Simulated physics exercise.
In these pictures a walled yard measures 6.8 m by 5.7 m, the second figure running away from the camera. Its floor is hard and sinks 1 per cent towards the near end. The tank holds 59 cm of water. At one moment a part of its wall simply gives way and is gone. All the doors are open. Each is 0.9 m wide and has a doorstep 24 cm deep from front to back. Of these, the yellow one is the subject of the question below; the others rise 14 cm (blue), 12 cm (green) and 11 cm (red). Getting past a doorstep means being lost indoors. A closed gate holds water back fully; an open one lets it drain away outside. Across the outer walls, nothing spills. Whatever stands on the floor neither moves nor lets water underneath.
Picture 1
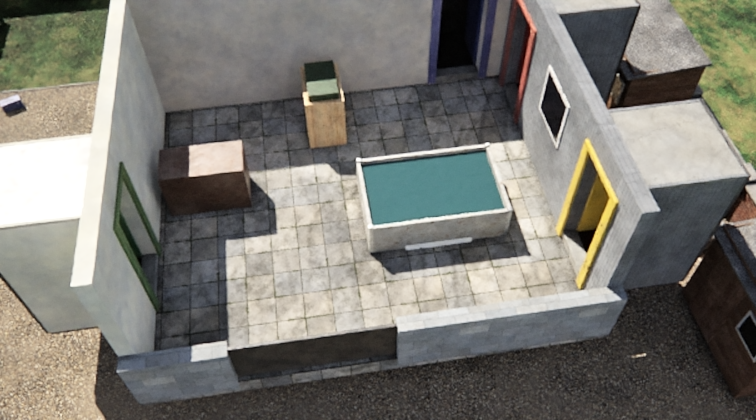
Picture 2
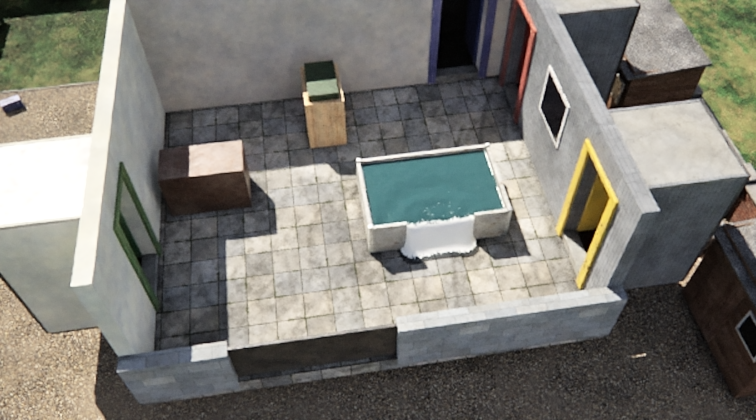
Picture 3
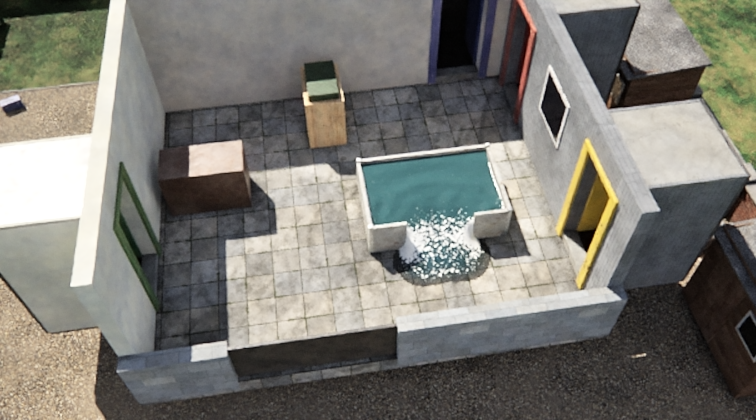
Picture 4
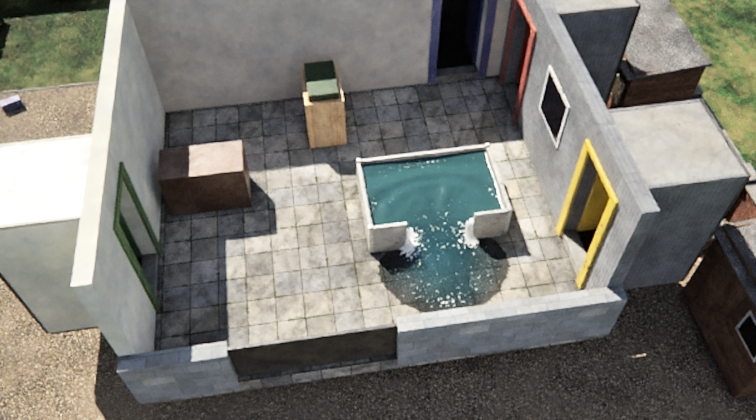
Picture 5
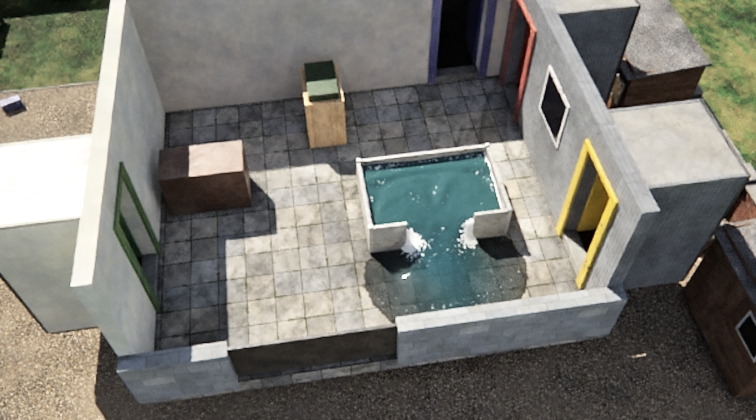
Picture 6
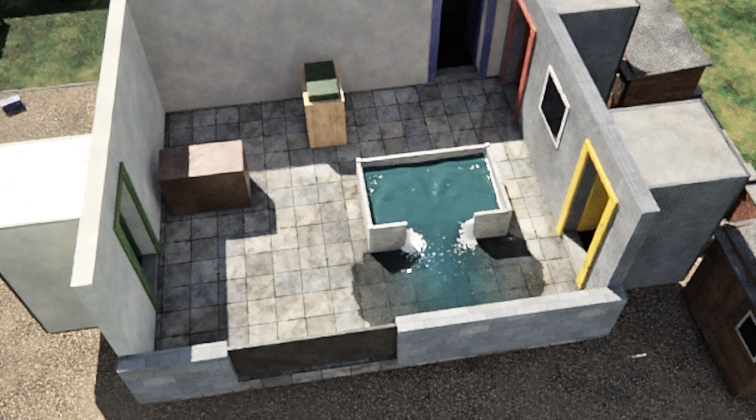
Water burst through a gap in the near side of the white-walled tank in a tiled yard, splashed onto the floor, then spread into a widening dark puddle along the low front wall.
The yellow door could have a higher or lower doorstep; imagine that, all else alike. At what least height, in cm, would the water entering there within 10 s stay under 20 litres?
At about 12.5 cm.
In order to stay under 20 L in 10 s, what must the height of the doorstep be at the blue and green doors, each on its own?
You'd want some 8.0 cm at blue and some 7.5 cm at green.
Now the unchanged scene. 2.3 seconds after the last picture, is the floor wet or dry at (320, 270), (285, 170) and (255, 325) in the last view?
Status: Submerged / clear / submerged.
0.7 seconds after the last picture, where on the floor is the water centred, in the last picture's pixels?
The water is centred around (438, 246) in the last picture's pixels.
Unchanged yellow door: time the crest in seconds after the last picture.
Peak time: Around 2.0 s.
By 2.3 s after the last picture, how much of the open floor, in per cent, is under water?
Roughly 40 percent of the floor.
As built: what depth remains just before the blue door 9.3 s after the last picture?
Lab note: Depth approx. 5.0 cm.
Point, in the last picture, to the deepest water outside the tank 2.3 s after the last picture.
Look close to (574, 318).
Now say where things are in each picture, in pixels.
The tank at (432, 187) is whole and still, 59 cm deep; the yellow door at (583, 222) is dry, in the first frame.
The gap is at (439, 233), the front 0.3 m out at (410, 259); the back of the tank holds 59 cm, in the second frame.
The gap is at (439, 235), the front 0.8 m out at (426, 282); the back of the tank holds 59 cm, in the third frame.
Water pours out at (439, 235) and has run 1.3 m, to (462, 307); about 8 cm deep outside, 53 cm at the back, in the fourth frame.
Water pours out at (439, 235) and has run 1.8 m, to a hidden place; about 6 cm deep outside, 50 cm at the back, in the fifth frame.
The front is at a hidden place, 1.8 m from the gap at (439, 234); 4.0 m2 of floor is wet, 49 cm left at the back; the yellow door at (583, 222), 2.2 m from the gap, is still 0.8 m from the nearest water, in the sixth frame.
Then, 0.7 s after the last picture water covers 15 % of the floor, deepest (40 cm) near (462, 335); it has not reached the yellow door.
Then, 2.3 s after the last picture water covers 40 % of the floor, deepest (26 cm) near (574, 318); 17 cm at the yellow door, 4 litres in over its 15 cm doorstep.
Then, 9.3 s after the last picture water covers 95 % of the floor, deepest (10 cm) near (154, 379); 6 cm at the yellow door, 10 litres in over its 15 cm doorstep.
At the yellow door as built, the water peaked near 17 cm, 2.1 s after the last picture.
Run again over the same 10 s with other heights there, 37 litres in over 10.5 cm, 13 litres over 14 cm. The limit of 20 litres is kept from about 12.5 cm up.
